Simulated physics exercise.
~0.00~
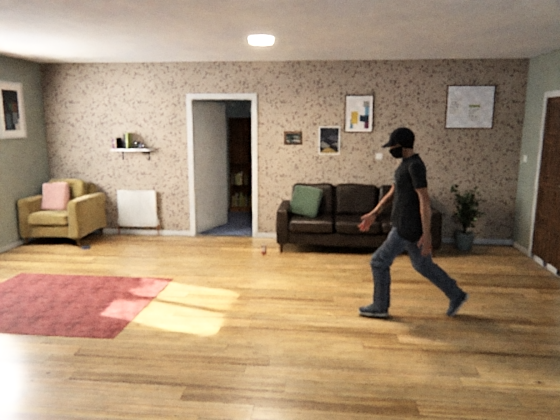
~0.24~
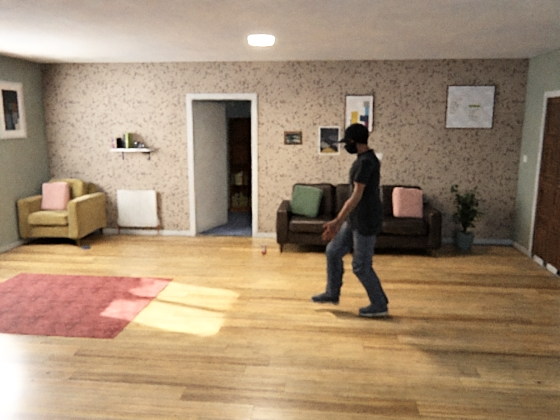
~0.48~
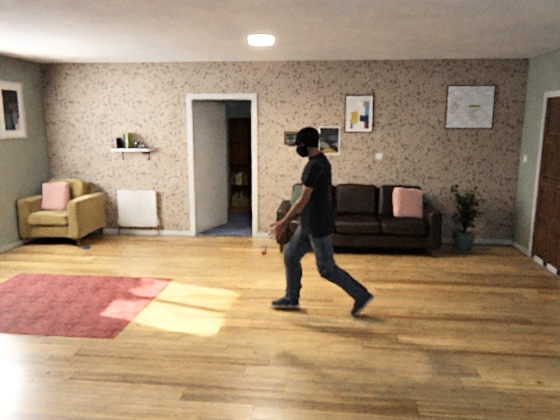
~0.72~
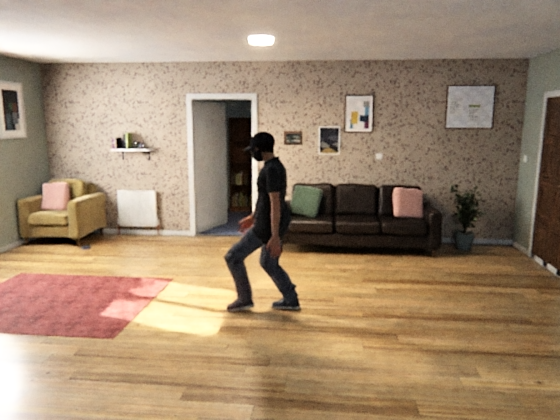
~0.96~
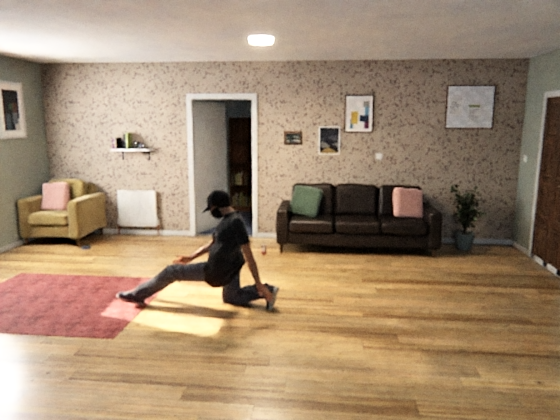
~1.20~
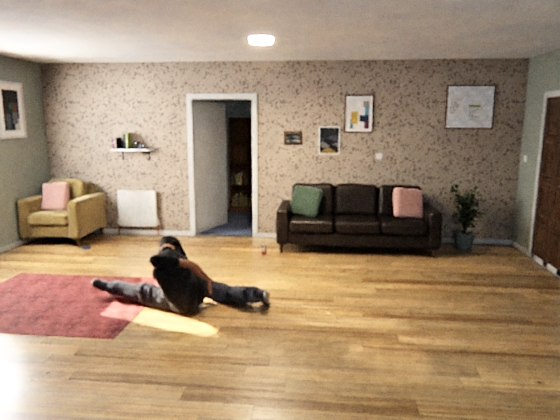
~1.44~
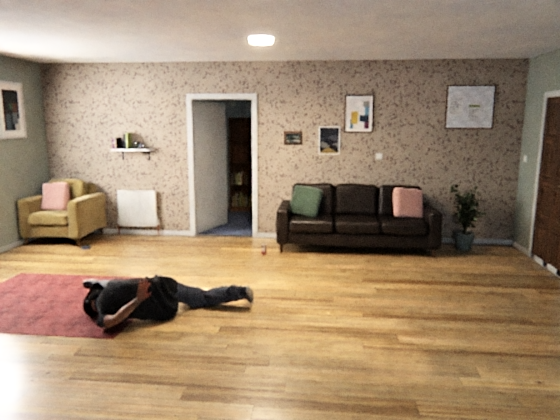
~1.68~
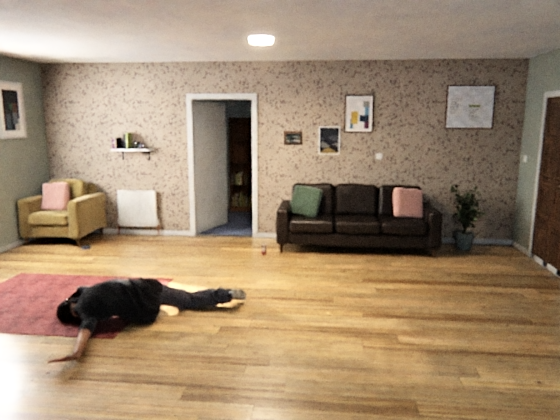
In a living room, a masked person walks left, drops down and lies across the red mat's edge.
